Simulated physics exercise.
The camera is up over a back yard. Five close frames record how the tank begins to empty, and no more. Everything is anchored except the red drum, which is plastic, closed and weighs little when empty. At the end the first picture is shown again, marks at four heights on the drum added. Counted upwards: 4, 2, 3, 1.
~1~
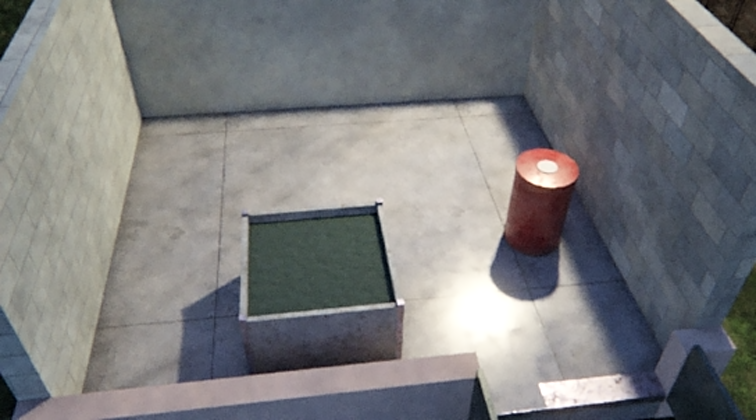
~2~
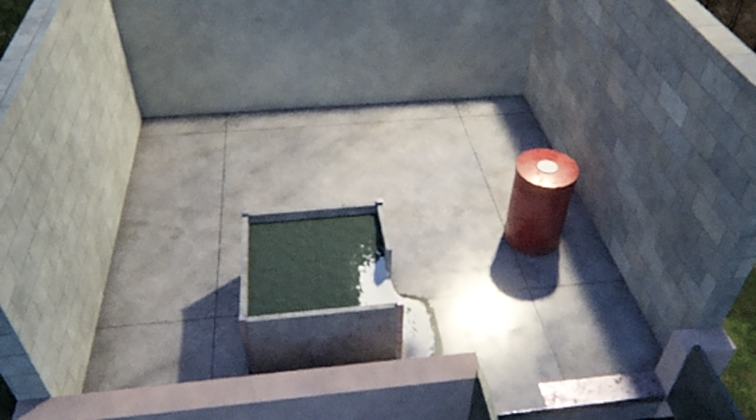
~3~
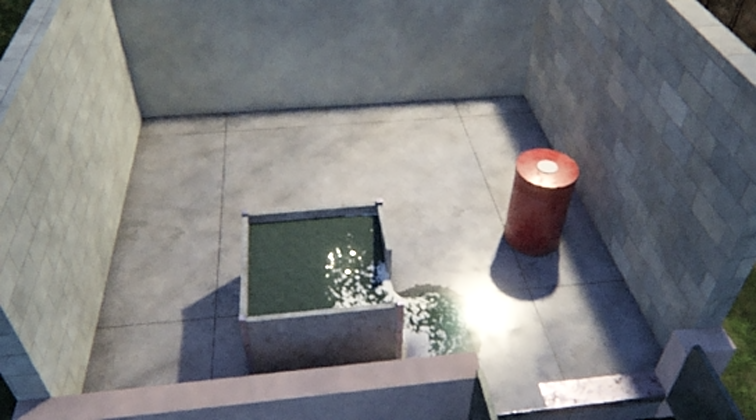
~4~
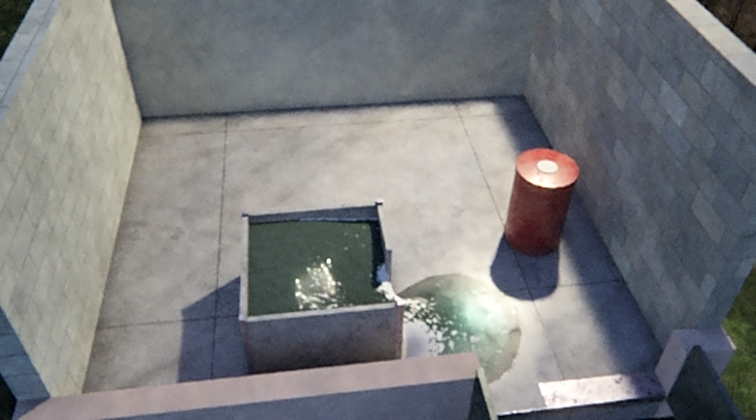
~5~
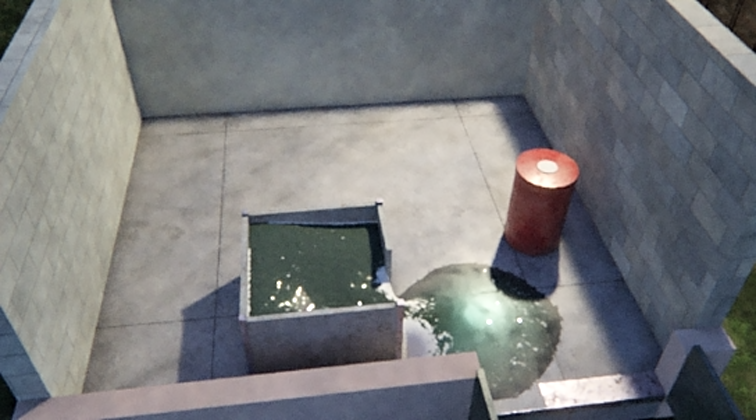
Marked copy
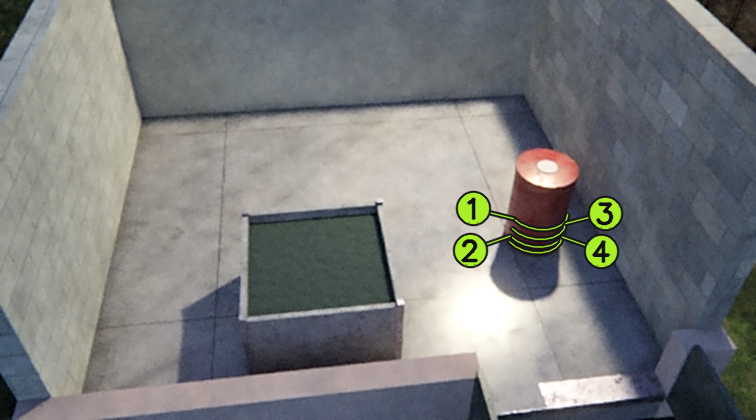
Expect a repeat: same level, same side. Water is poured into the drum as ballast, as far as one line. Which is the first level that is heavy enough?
Use mark 2.
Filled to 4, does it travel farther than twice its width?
No.
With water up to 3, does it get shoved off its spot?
No, that is safe.
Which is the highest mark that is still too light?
4 it is.
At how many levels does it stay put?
Three.
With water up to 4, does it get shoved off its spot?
Yes, it does.
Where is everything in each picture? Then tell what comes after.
The first frame shows lid of the red drum at (546, 168); tank full, its middle at (318, 263); open gate at (575, 345).
In the second frame, 1 % of the ground under water, its edge towards the drum at (412, 300).
In the third frame, 3 % of the ground under water, its edge towards the drum at (444, 293).
In the fourth frame, 5 % of the ground under water, its edge towards the drum at (475, 285).
The fifth frame shows lid of the red drum at (546, 168); 8 % of the ground under water, its edge towards the drum at (514, 282).
In lime, 1 at (547, 229); 2 at (543, 247); 3 at (544, 239); 4 at (541, 252); from the bottom up 4, 2, 3, 1.
With 1, it does not move.
With 2, it does not move.
With 3, it does not move.
With 4, it is pushed about its own width away.
